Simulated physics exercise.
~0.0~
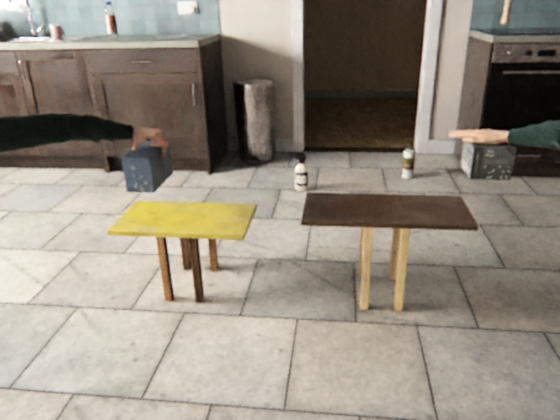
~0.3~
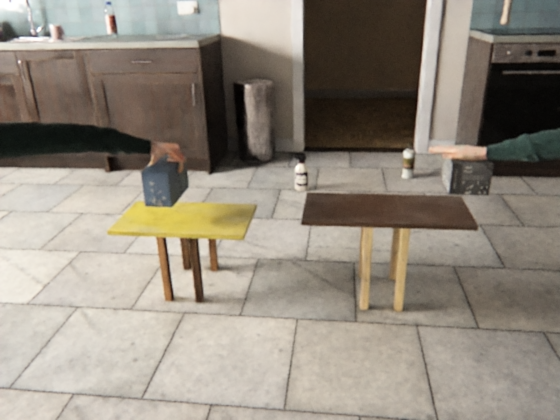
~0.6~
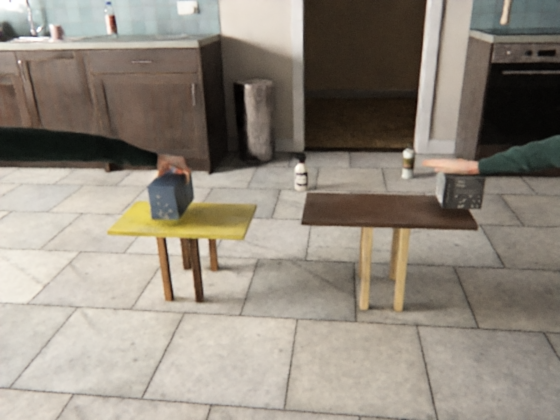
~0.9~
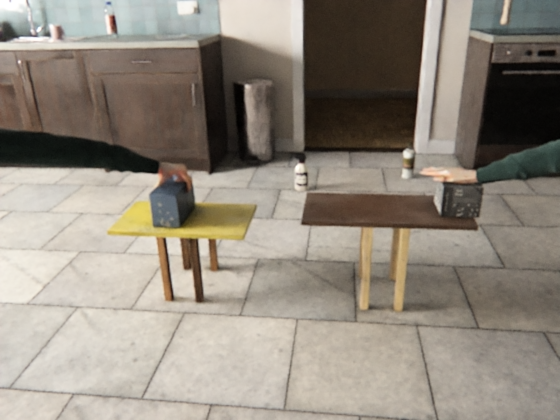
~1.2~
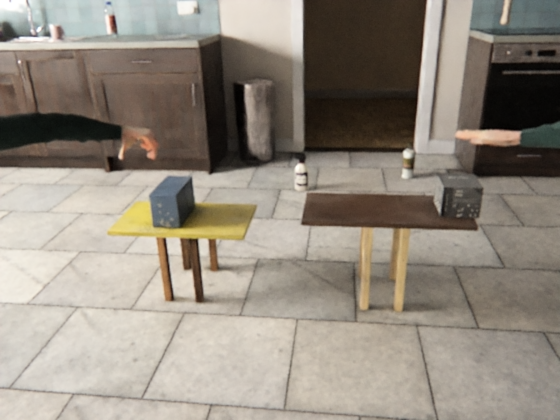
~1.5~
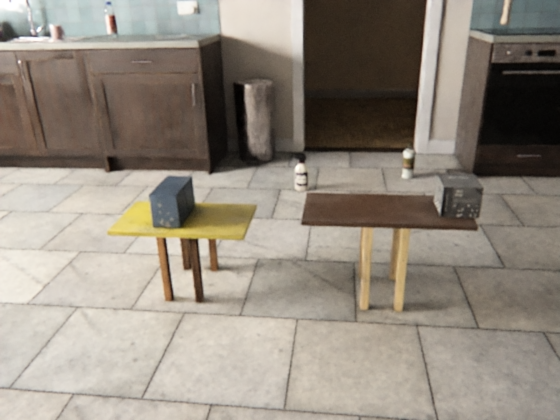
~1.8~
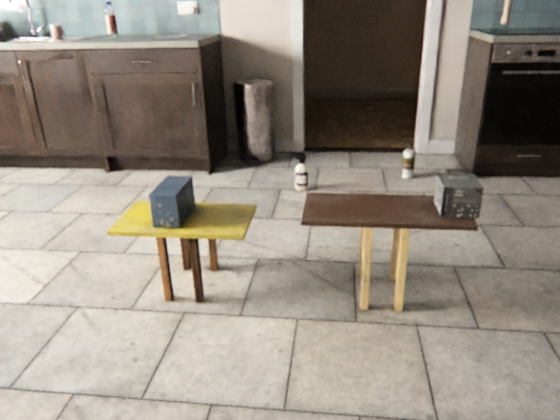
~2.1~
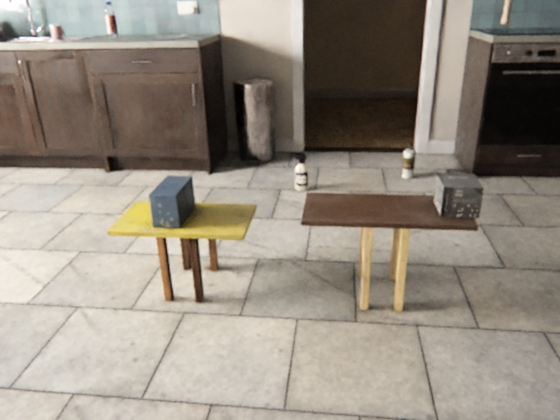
Two hands set boxes on a yellow table and a brown table, which stay standing.
